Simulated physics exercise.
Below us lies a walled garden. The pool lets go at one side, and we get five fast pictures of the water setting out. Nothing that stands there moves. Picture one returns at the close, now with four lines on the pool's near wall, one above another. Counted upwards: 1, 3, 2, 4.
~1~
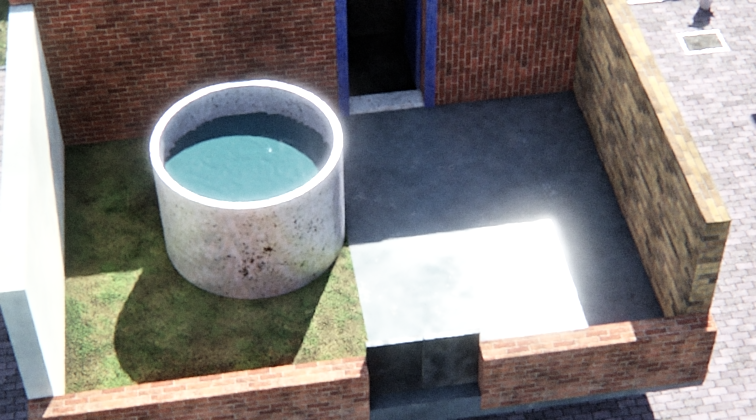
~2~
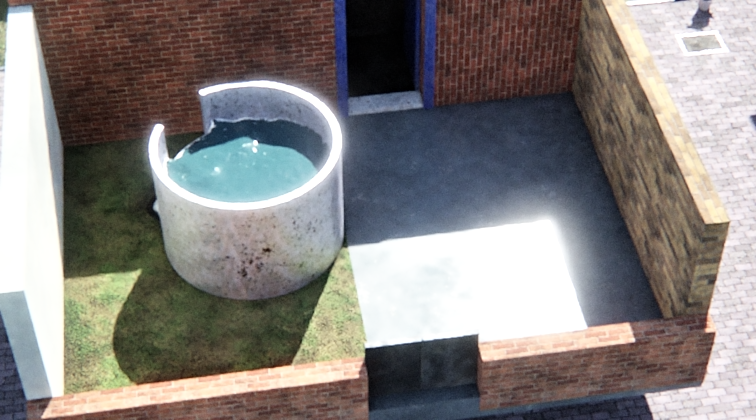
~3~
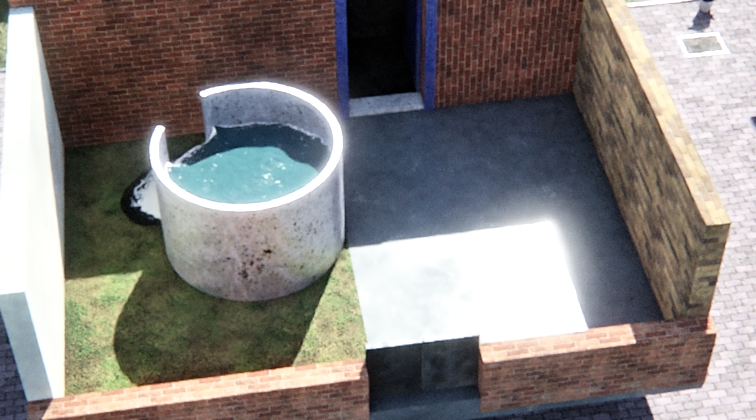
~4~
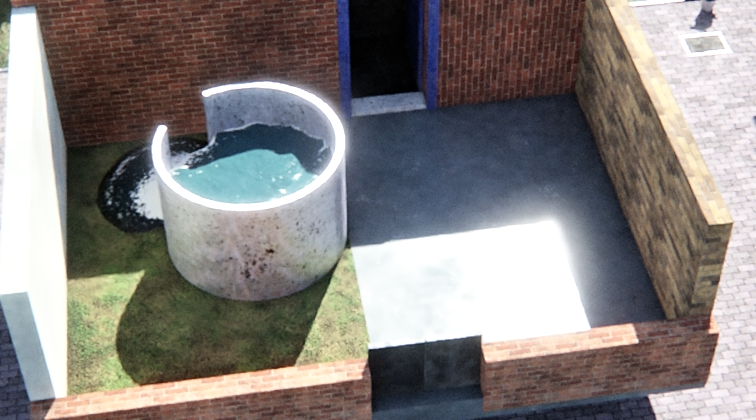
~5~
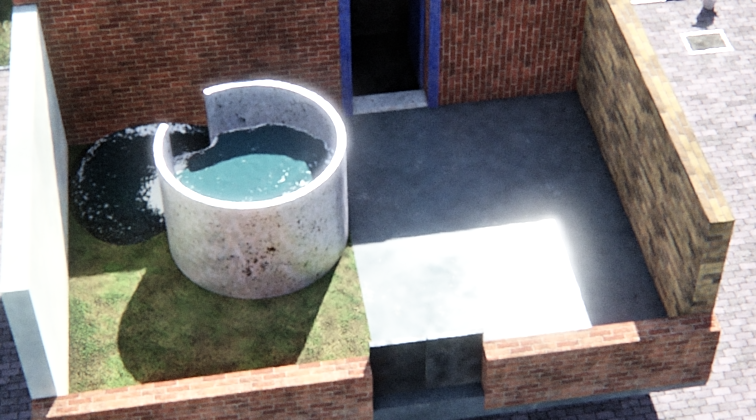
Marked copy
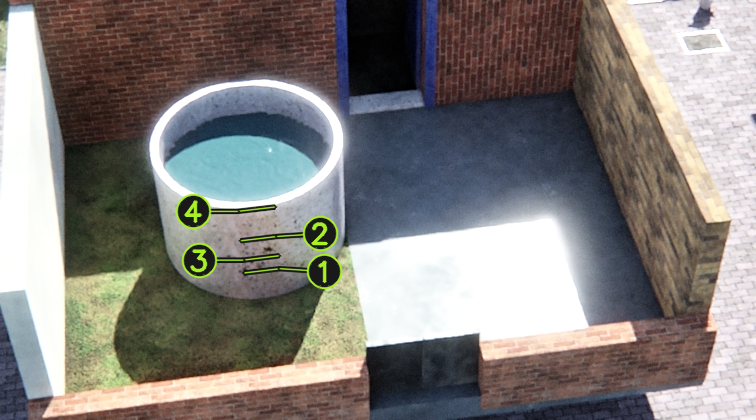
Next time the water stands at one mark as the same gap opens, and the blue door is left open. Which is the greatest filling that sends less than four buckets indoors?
The limit is 2.
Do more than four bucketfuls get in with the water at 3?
No, not at all.
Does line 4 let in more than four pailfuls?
Yes.
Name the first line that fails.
That would be 4.
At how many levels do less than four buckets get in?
Three of the four.
On the marked copy, 1 at (262, 270); 2 at (259, 238); 3 at (260, 257); 4 at (256, 209); from the bottom up 1, 3, 2, 4.
For line 1, nothing gets over.
For line 2, a splash gets over, under a bucket.
For line 3, nothing gets over.
For line 4, about 10 bucketfuls get in.
